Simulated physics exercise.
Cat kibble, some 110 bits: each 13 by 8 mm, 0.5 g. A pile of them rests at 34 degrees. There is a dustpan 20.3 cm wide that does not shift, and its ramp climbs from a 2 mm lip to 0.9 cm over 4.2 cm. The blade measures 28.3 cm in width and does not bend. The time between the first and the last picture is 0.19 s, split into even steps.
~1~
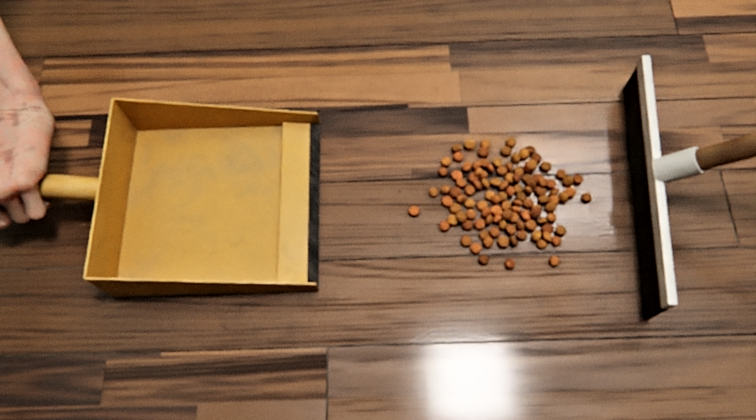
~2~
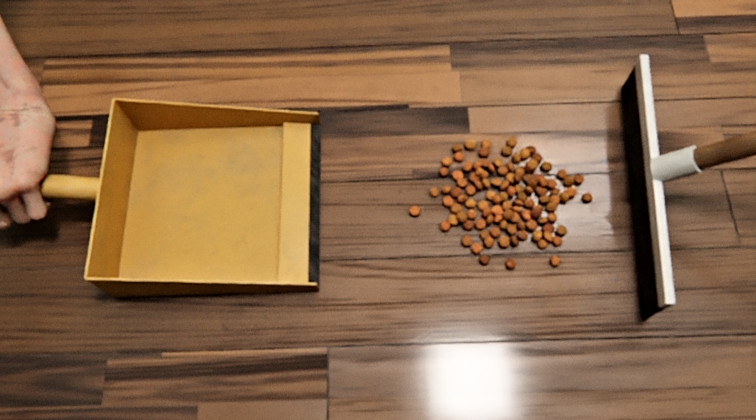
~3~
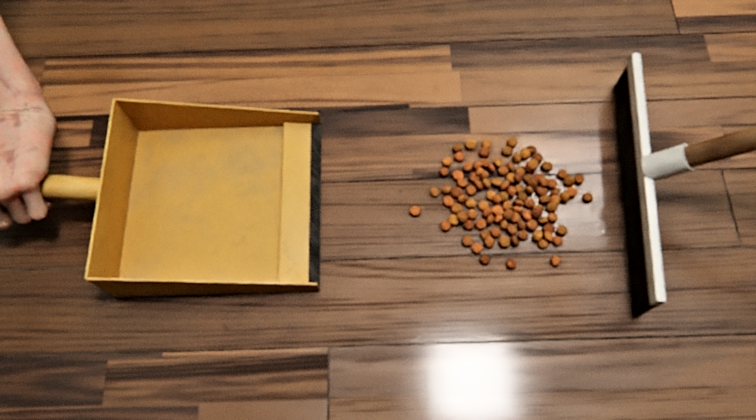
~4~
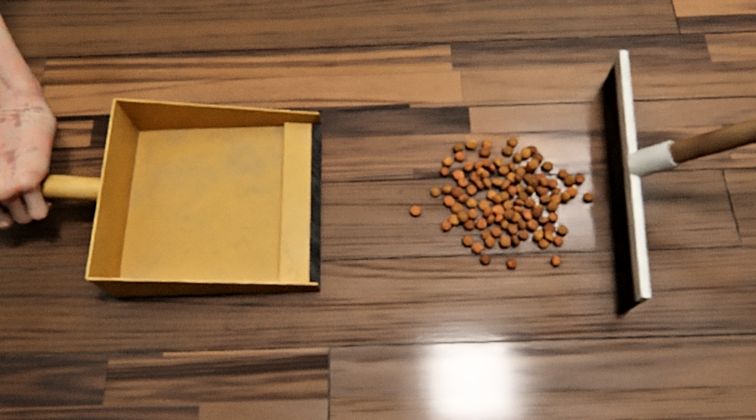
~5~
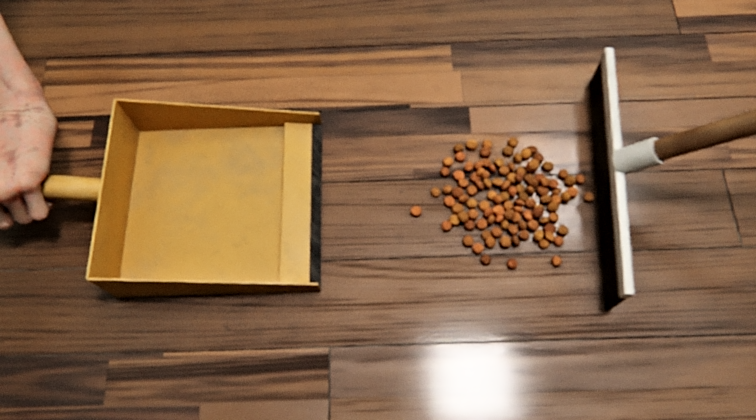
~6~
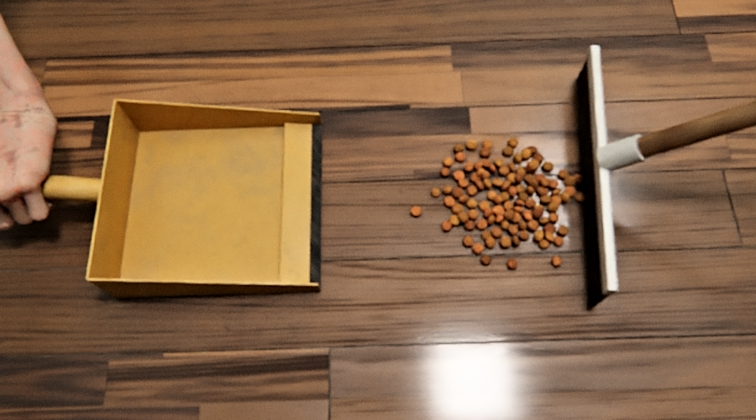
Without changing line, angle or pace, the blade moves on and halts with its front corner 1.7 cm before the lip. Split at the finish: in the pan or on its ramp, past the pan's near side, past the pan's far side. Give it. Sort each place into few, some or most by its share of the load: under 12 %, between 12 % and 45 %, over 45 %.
Shares: Pan: Some; near side: Few; far side: Some.
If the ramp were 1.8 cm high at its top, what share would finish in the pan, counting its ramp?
That change would give about 25 per cent.
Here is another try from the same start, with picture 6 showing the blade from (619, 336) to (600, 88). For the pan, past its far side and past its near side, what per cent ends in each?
You'd see pan at 0, far at 0 and near at 25.
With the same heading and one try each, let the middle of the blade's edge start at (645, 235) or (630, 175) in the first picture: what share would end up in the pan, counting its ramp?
The two tries give about 30 % and about 35 %.
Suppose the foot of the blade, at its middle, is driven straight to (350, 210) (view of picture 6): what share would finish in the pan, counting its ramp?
Roughly 25 %.
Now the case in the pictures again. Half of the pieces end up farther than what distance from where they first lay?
22 cm or so.
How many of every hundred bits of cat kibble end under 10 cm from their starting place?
Some 5 per cent.
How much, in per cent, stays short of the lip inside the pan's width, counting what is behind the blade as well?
Around 50 in a hundred.
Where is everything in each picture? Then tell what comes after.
Blade from (668, 304) to (642, 65), moved 0.0 cm, 0 of the pieces shifted so far; middle of the pieces at (502, 197); pan at (205, 206), in the first picture.
Blade from (665, 303) to (640, 64), moved 0.3 cm, 0 of the pieces shifted so far; middle of the pieces at (503, 197), in the second picture.
Blade from (656, 300) to (633, 62), moved 1.2 cm, 0 of the pieces shifted so far; middle of the pieces at (503, 197), in the third picture.
Blade from (641, 297) to (620, 60), moved 2.7 cm, 0 of the pieces shifted so far; middle of the pieces at (504, 197), in the fourth picture.
Blade from (625, 293) to (606, 57), moved 4.3 cm, 0 of the pieces shifted so far; middle of the pieces at (504, 197), in the fifth picture.
Blade from (609, 290) to (592, 55), moved 5.8 cm, 1 of the pieces shifted so far; middle of the pieces at (504, 197); pan at (207, 207), in the sixth picture.
Then, 0.33 s after the last picture, middle of the blade 17 cm from the lip; 0 % over the lip, far side 5 %, near side 0 %.
Then, 0.54 s after the last picture, middle of the blade 8 cm from the lip; 0 % over the lip, far side 10 %, near side 0 %.
Then, 0.87 s after the last picture, middle of the blade 3 cm from the lip; 35 % over the lip, far side 15 %, near side 0 %.
In the end, pan 35 %, near side 0 %, far side 15 %, in front of the lip or behind the blade 50 %.
